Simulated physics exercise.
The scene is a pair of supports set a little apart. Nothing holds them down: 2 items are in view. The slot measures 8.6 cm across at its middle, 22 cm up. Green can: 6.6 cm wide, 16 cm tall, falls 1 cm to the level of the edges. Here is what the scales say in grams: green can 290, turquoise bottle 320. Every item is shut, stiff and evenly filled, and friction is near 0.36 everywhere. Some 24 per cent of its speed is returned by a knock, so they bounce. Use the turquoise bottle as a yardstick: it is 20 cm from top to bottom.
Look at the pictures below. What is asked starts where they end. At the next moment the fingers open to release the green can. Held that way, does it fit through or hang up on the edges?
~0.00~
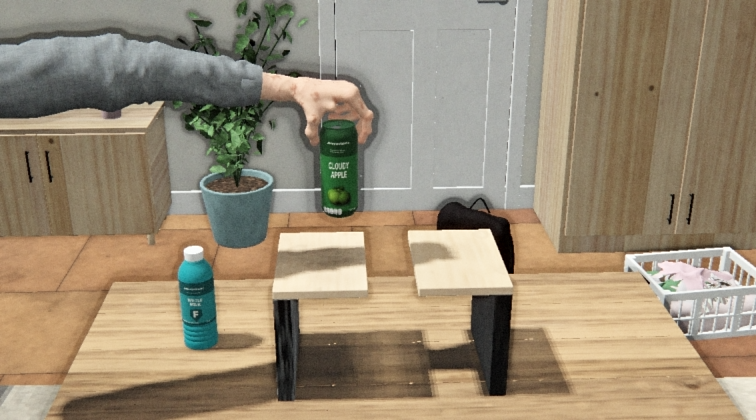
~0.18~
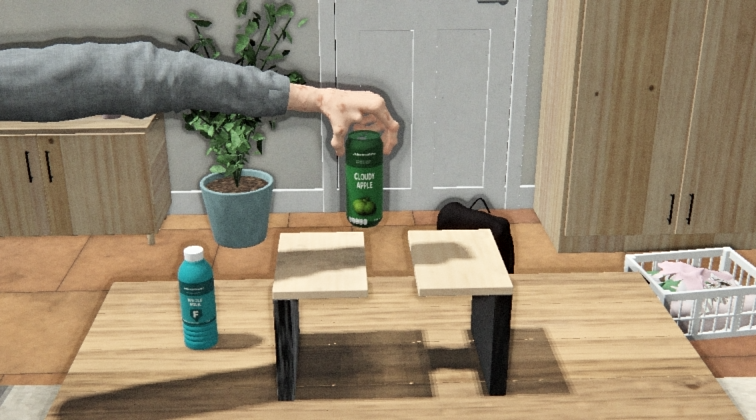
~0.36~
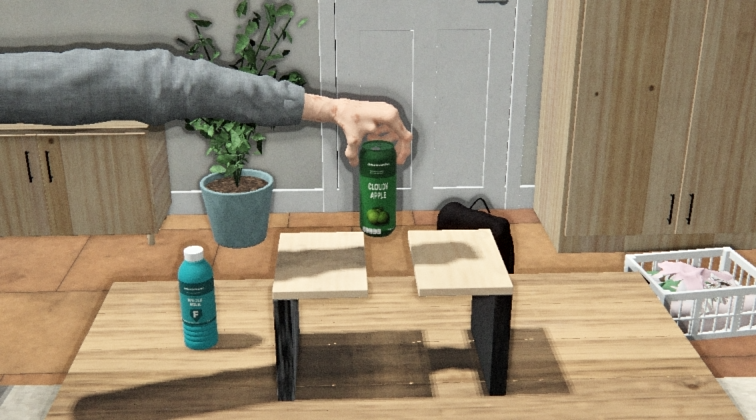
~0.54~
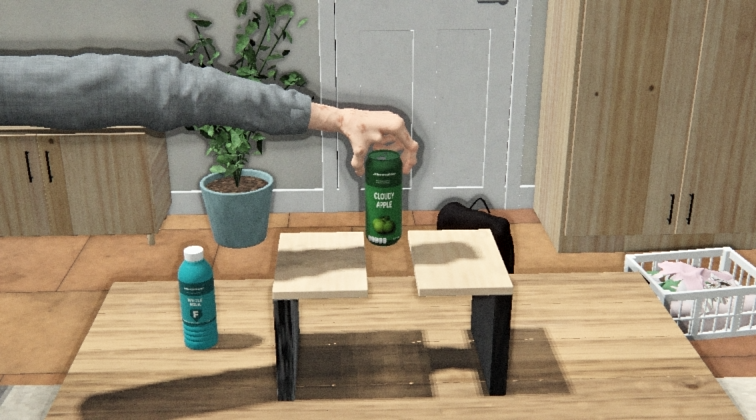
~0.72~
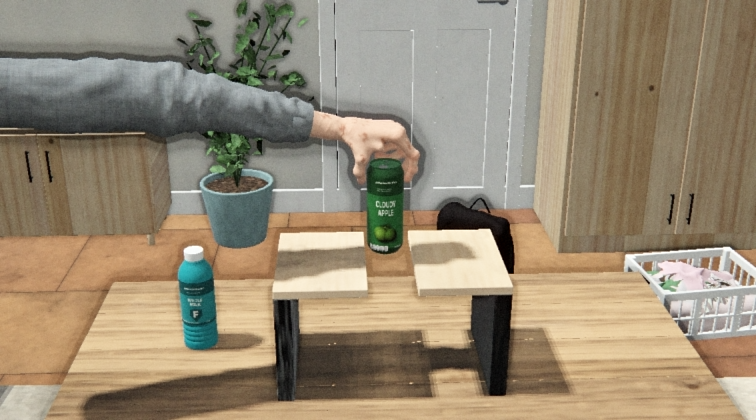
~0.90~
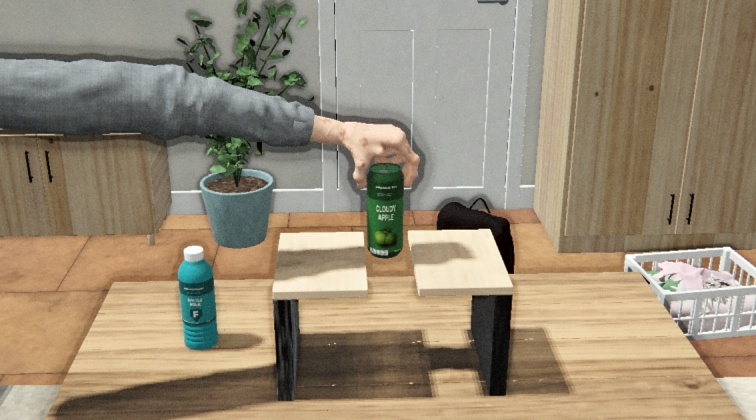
It fits through.
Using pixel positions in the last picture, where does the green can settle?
At about (385, 325).
After 1.10 s, green can moved 5 cm near (385, 237).
After 1.20 s, green can moved 20 cm near (385, 310).
After 1.30 s, green can moved 23 cm near (385, 324).
In the end (1.9 s), not toppled but over 4 cm from the start, green can; turquoise bottle under 4 cm from the start. At the end, from the last picture's camera, green can near (385, 325). The can reaches the table.
